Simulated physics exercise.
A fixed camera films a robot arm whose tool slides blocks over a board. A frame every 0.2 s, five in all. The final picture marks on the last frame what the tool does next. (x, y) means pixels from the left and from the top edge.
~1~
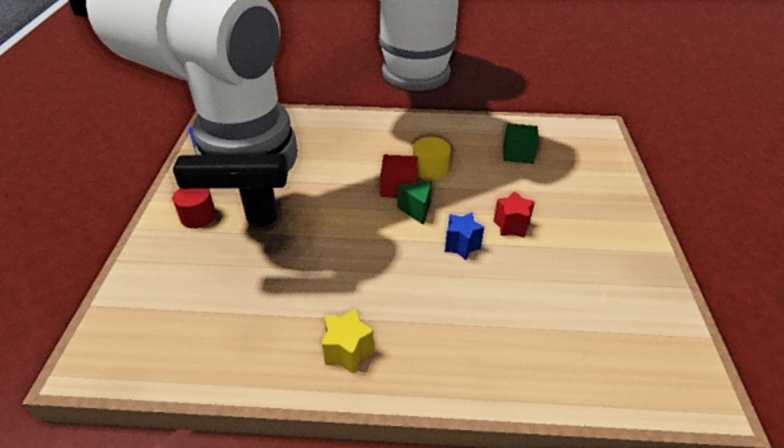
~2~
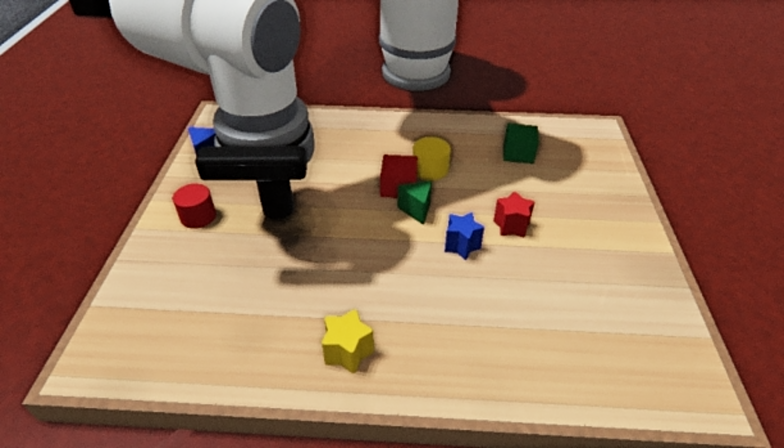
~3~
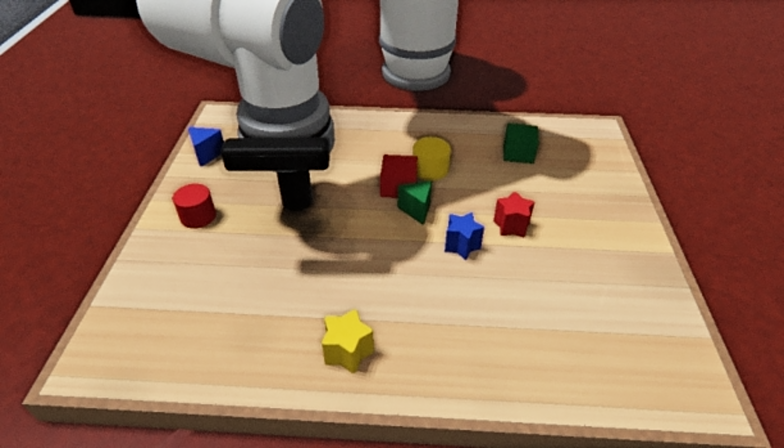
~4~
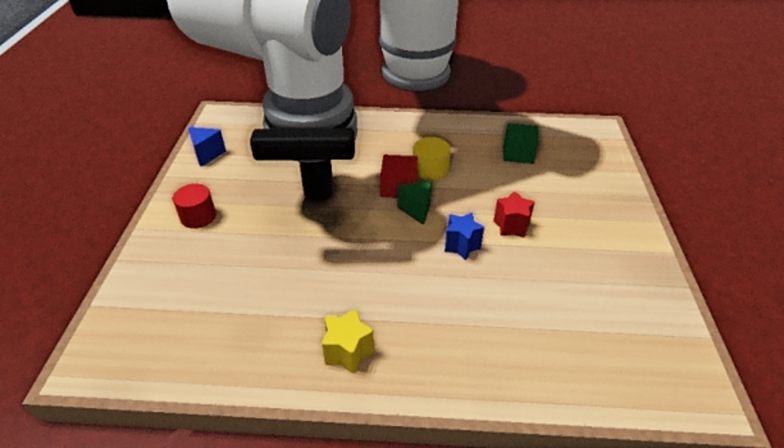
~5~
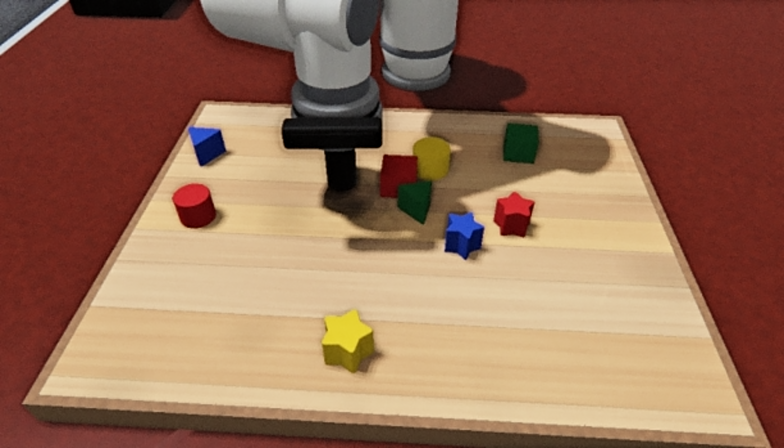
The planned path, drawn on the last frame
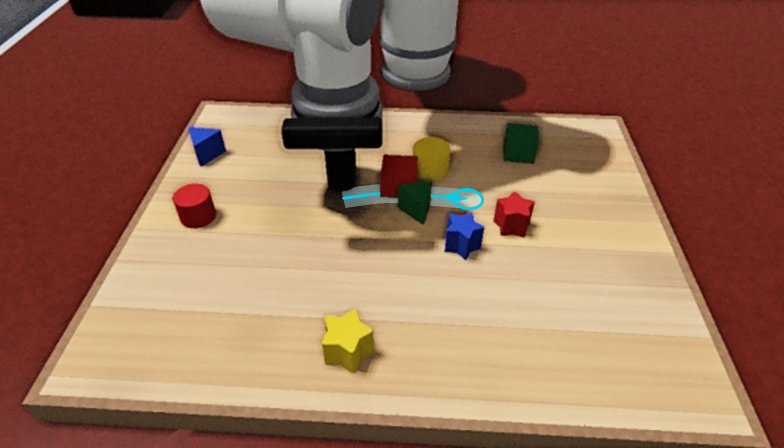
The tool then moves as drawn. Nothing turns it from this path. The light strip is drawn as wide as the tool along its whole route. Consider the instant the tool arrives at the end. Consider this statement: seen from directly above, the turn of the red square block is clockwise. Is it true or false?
Verdict: False.
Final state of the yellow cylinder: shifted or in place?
It travels a centimetre or more.
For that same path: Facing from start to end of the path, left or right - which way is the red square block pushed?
It goes left.
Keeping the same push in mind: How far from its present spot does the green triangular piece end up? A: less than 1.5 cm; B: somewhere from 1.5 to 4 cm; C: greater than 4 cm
(A)
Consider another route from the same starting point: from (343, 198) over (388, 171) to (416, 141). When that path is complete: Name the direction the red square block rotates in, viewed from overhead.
It goes clockwise.
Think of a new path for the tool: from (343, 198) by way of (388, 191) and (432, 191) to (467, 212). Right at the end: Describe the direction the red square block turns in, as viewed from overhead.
From above, the turn goes anticlockwise.
The line goes from (343, 198) via (385, 193) and (426, 196), ending at (468, 199).
What follows on the original path. One third of the way, tool (386, 178); red square block (418, 165), turned 35° anticlockwise; yellow cylinder (437, 144).
Two thirds of the way, tool (428, 180); red square block (451, 158), turned 70° anticlockwise; green triangular piece (421, 190), turned 15° clockwise; yellow cylinder (453, 136).
At the end, tool (470, 183); red square block (460, 156), turned 90° anticlockwise; green triangular piece (422, 190), turned 20° clockwise; yellow cylinder (454, 135); red star unmoved.
